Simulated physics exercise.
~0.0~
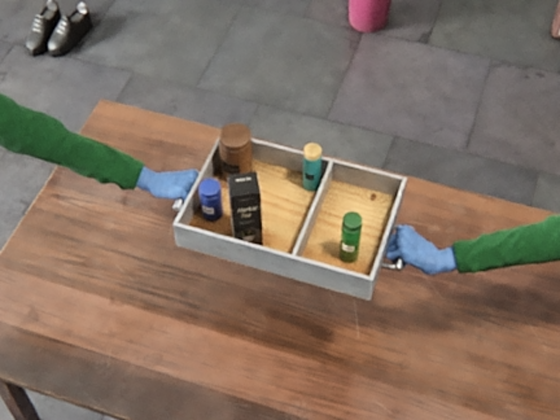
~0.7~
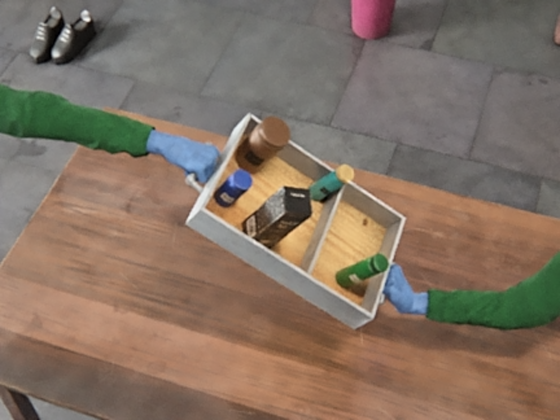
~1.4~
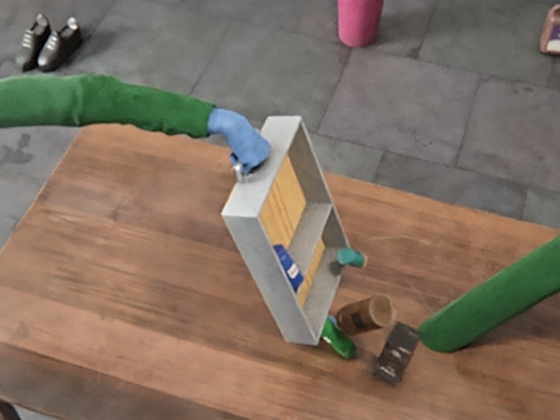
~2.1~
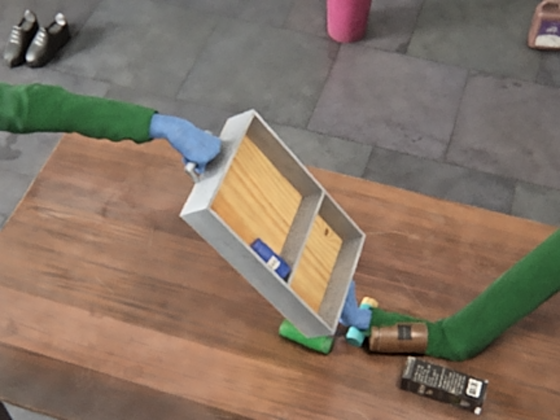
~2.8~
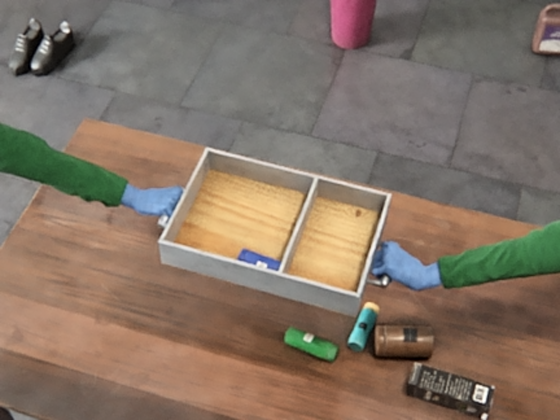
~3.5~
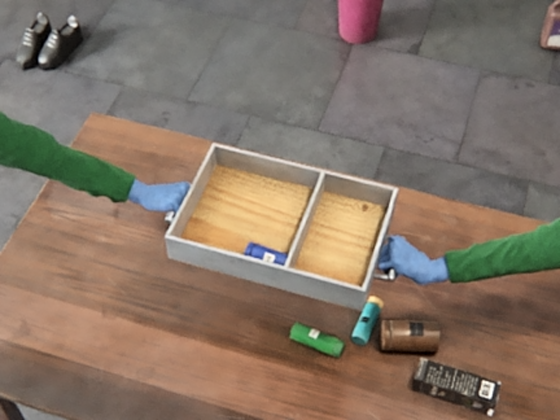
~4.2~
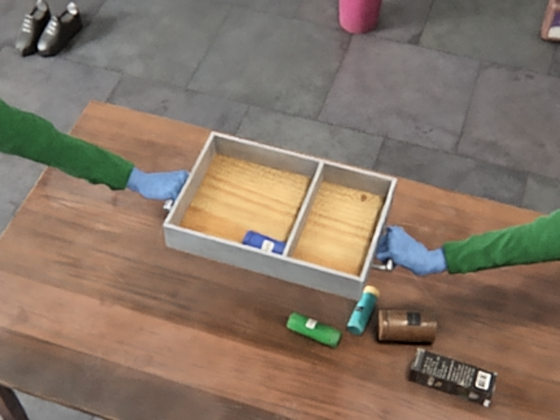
Two gloved hands tipped an open wooden crate steeply to the right, spilling a brown jar, a black carton and the turquoise and green shakers onto the table, then levelled it again with only the blue shaker left inside, lying on its side.
